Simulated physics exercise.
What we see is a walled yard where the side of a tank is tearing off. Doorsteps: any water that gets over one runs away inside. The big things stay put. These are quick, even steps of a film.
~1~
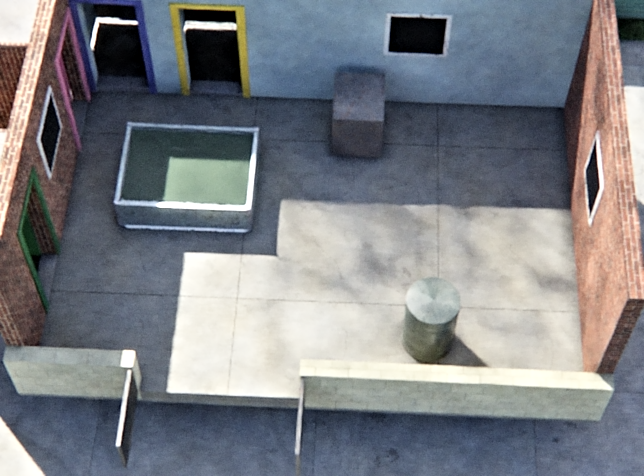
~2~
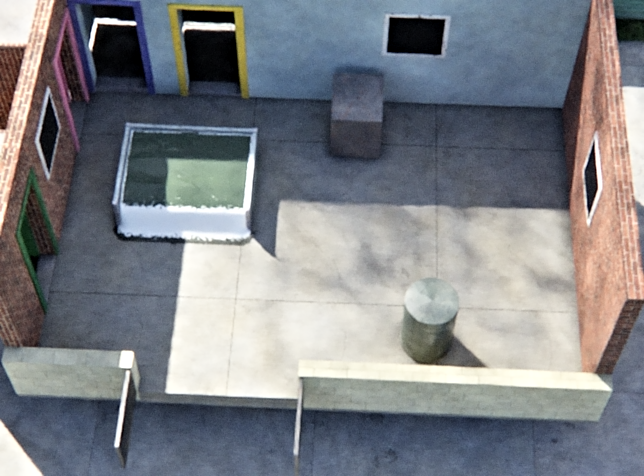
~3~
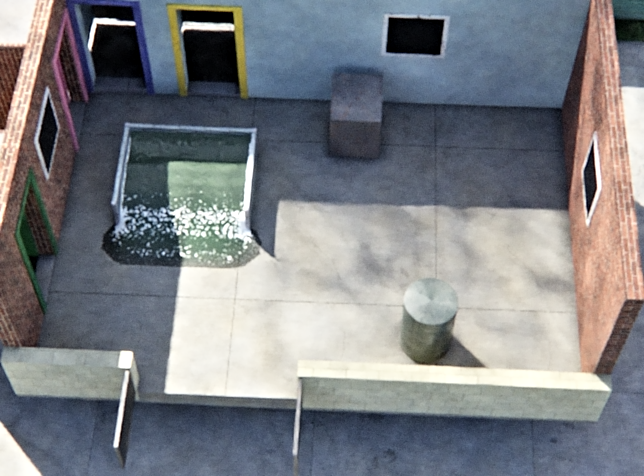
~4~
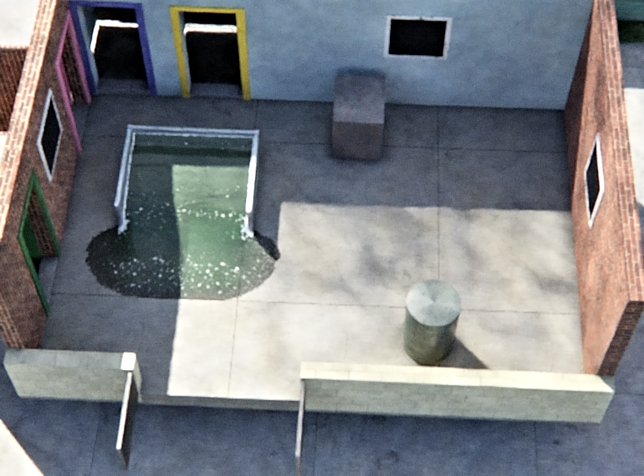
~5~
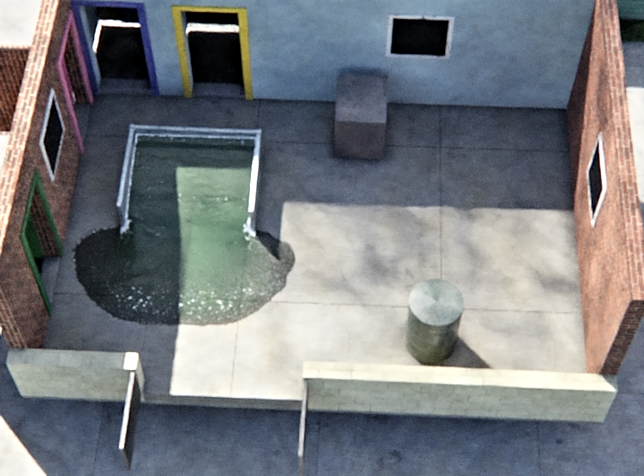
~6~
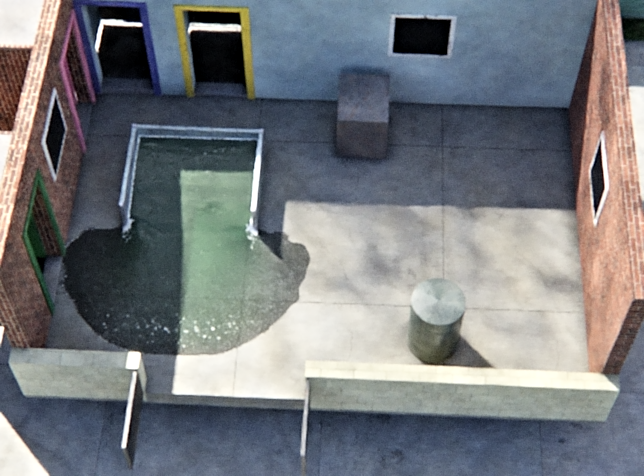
To begin with, an open tank of greenish water stands whole and still in a walled yard, left of a grey block and a cylinder. Its near side gives way and foaming water pours out, then spreads across the paving in a widening, rounded sheet, close to the low front wall.
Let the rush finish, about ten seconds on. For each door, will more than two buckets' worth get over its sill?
In the end the yellow door gets two buckets or less inside, the pink door gets two buckets or less inside, the blue door gets two buckets or less inside, the green door gets more than two buckets inside.
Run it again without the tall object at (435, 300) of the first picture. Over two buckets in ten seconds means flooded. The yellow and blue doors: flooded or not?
I'd say the yellow door remains below the mark and the blue door remains below the mark.
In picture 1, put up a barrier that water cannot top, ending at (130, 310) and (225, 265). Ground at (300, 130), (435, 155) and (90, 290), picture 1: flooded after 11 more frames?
Results in sequence: Bone-dry / bone-dry / swamped.
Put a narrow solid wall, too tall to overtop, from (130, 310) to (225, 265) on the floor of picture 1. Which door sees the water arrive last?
The one in yellow.
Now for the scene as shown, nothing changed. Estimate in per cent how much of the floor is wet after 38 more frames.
Roughly 40 %.
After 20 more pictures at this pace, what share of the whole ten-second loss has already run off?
It would be around 65 %.
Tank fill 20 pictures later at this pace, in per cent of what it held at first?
It works out to roughly 14 %.
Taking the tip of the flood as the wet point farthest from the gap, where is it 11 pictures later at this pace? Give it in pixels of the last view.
Somewhere around (378, 386).
A moment on, water covers 25 % of the floor; the yellow door not reached, the pink door not reached, the blue door not reached, the green door wet at the sill, nothing in.
Next, water covers 30 % of the floor; the yellow door not reached, the pink door not reached, the blue door not reached, the green door under two buckets in.
Then, water covers 30 % of the floor; the yellow door not reached, the pink door not reached, the blue door not reached, the green door over two buckets in.
Later, water covers 40 % of the floor; the yellow door not reached, the pink door wet at the sill, nothing in, the blue door wet at the sill, nothing in, the green door over two buckets in.
In the end, water covers 50 % of the floor; the yellow door wet at the sill, nothing in, the pink door under two buckets in, the blue door wet at the sill, nothing in, the green door over two buckets in.
